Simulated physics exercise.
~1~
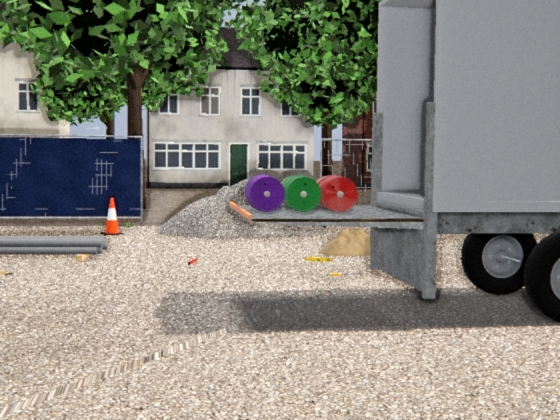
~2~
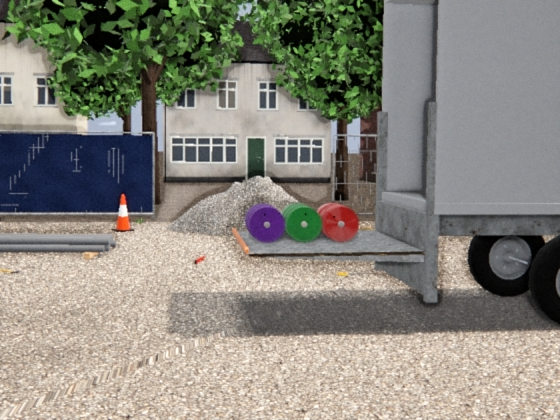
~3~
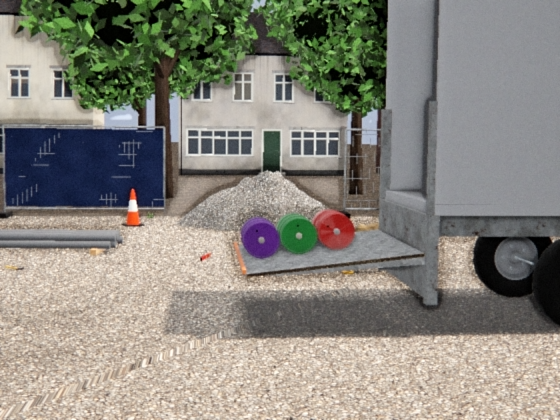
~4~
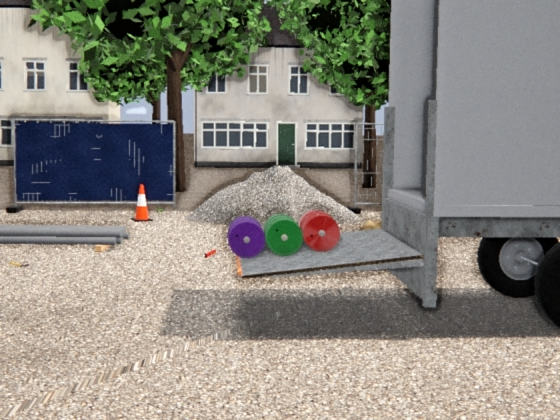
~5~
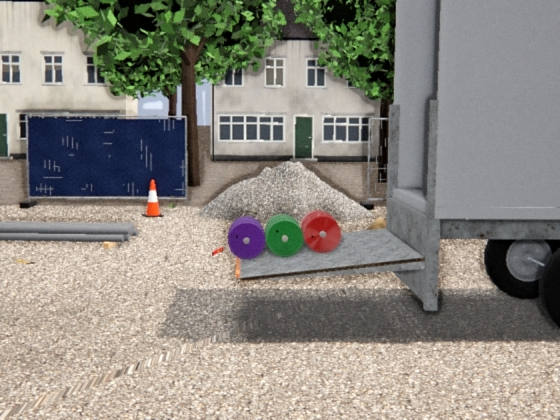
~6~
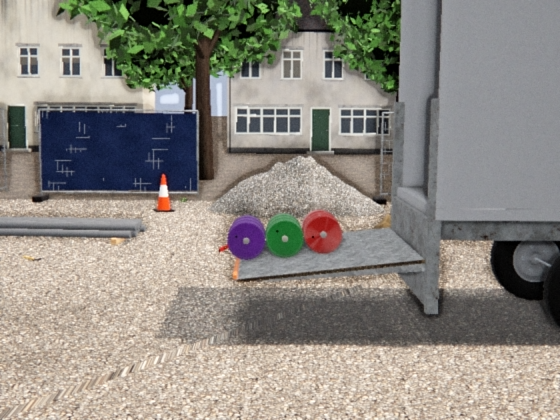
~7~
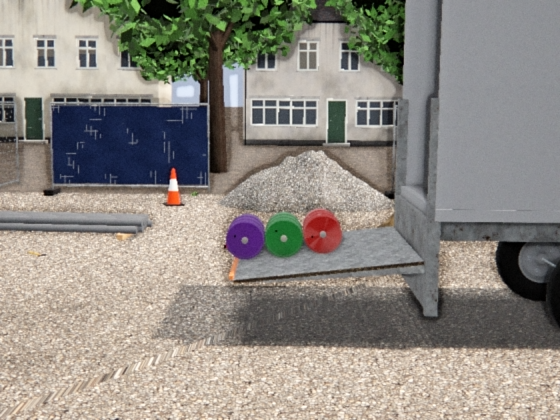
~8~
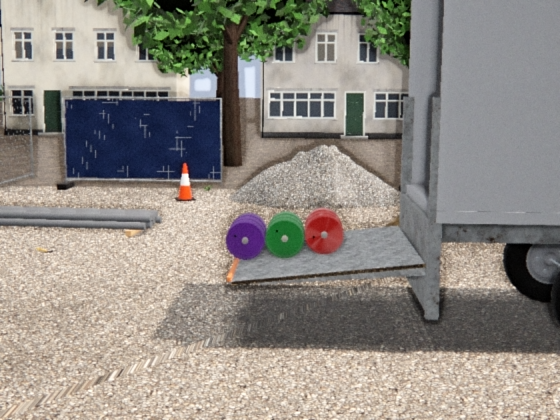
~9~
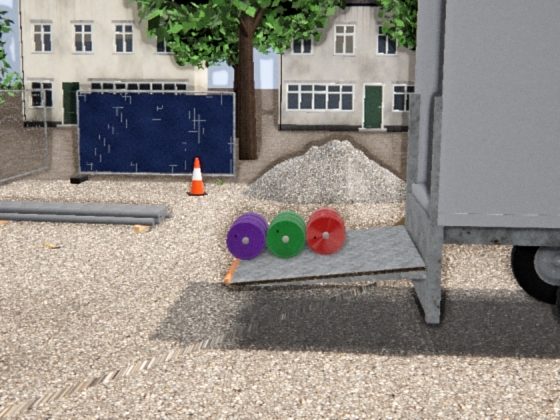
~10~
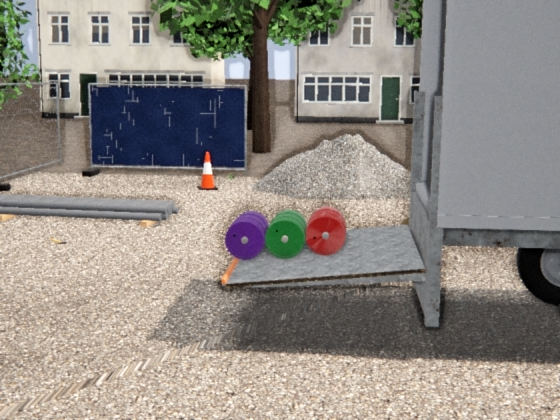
On a lorry's tilting tail-lift, purple, green and red kegs roll left and stay aboard.
